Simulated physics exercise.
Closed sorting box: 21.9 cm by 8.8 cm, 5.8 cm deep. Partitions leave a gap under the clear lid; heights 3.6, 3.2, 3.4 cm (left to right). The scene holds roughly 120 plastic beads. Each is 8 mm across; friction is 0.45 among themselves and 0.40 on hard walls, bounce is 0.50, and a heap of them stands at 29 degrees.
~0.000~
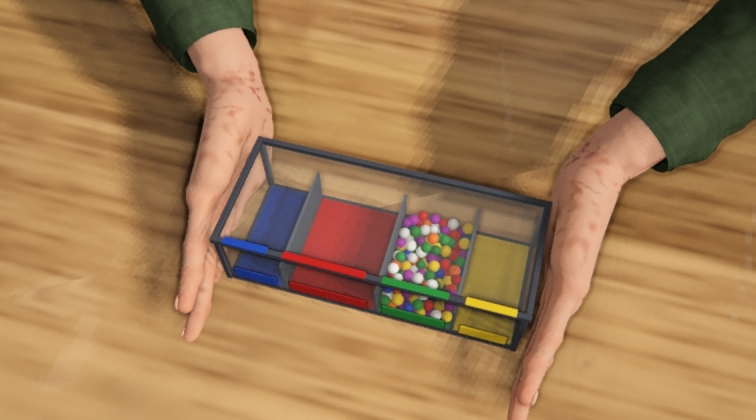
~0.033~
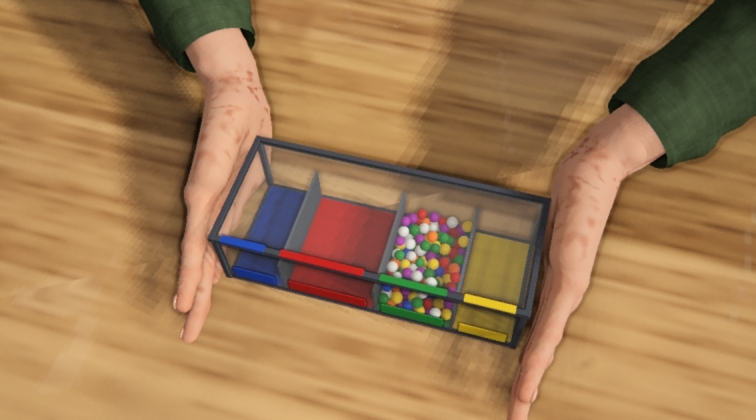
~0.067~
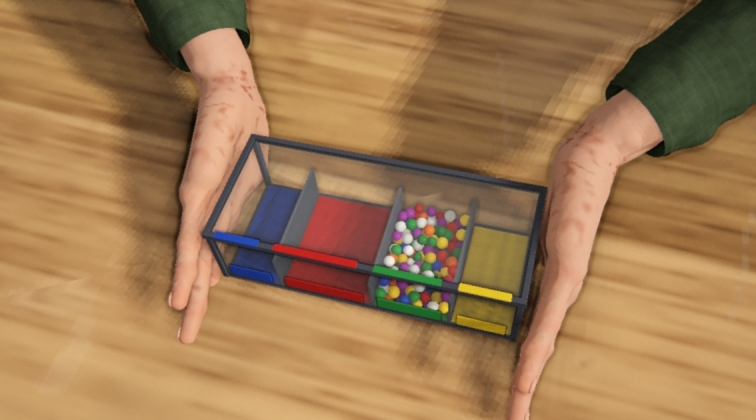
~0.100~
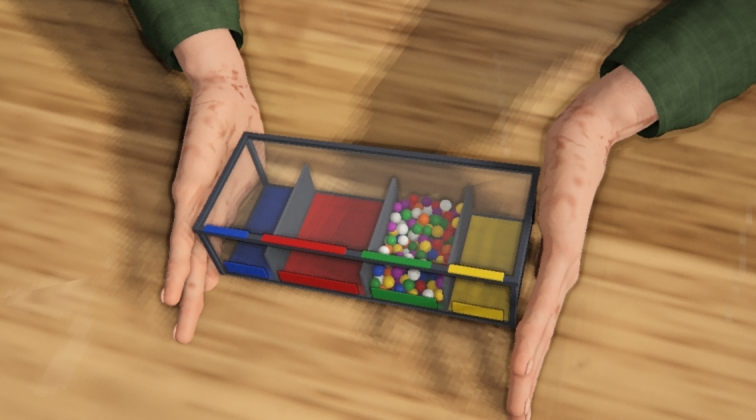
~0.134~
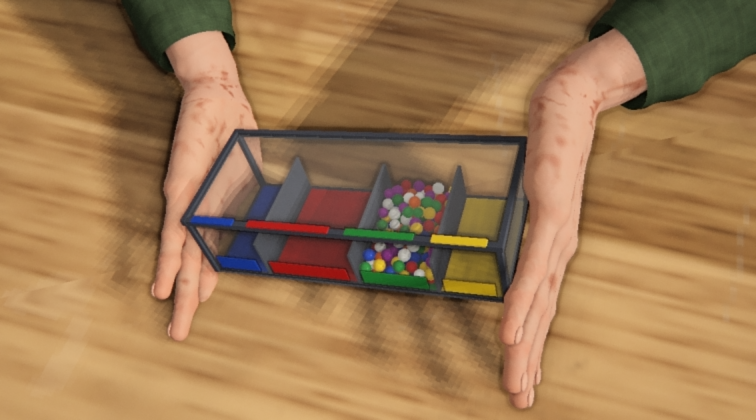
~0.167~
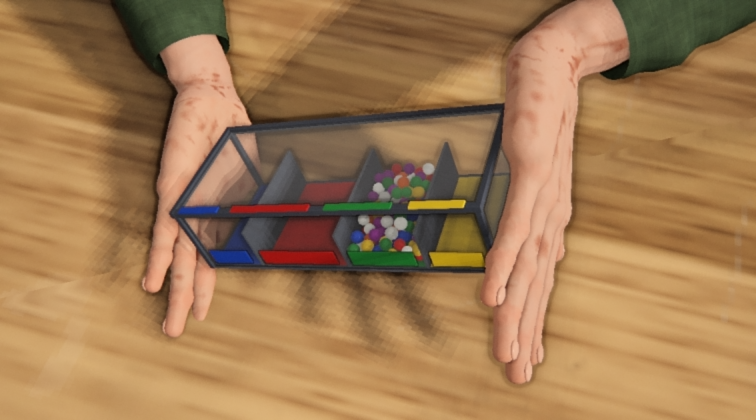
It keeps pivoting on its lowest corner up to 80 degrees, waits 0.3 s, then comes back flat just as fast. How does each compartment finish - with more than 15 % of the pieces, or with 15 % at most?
Red compartment: More than 15 %, blue compartment: More than 15 %, green compartment: More than 15 %, yellow compartment: At most 15 %.
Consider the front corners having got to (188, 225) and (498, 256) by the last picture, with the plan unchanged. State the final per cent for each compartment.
That leaves red with 10 percent, blue with 30, green with 55 and yellow with 0 percent.
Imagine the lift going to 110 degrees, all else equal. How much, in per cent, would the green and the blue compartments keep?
The green compartment would hold 10 per cent, the blue one 80 per cent.
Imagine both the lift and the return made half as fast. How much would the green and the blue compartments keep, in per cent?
Expect green at 65 percent and blue at 25 percent.
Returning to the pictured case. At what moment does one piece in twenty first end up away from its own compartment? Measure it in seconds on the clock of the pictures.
Note: T close to 0.45 s.
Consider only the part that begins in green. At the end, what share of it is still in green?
Fraction kept: Approx. 30 %.
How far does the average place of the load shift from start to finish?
It moves around 8.0 centimetres.
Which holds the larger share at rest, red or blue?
It is the blue one.
Then, at 0.65 s, tilt 80 degrees; red 30 %, blue 25 %, green 45 %.
Then, at 0.98 s, tilt 47 degrees; red 25 %, blue 45 %, green 30 %.
After 1.40 s, tilt 0 degrees; red 25 %, blue 45 %, green 30 %.
In the end, at 1.8 s, red 25 %, blue 45 %, green 30 %, yellow 0 %.
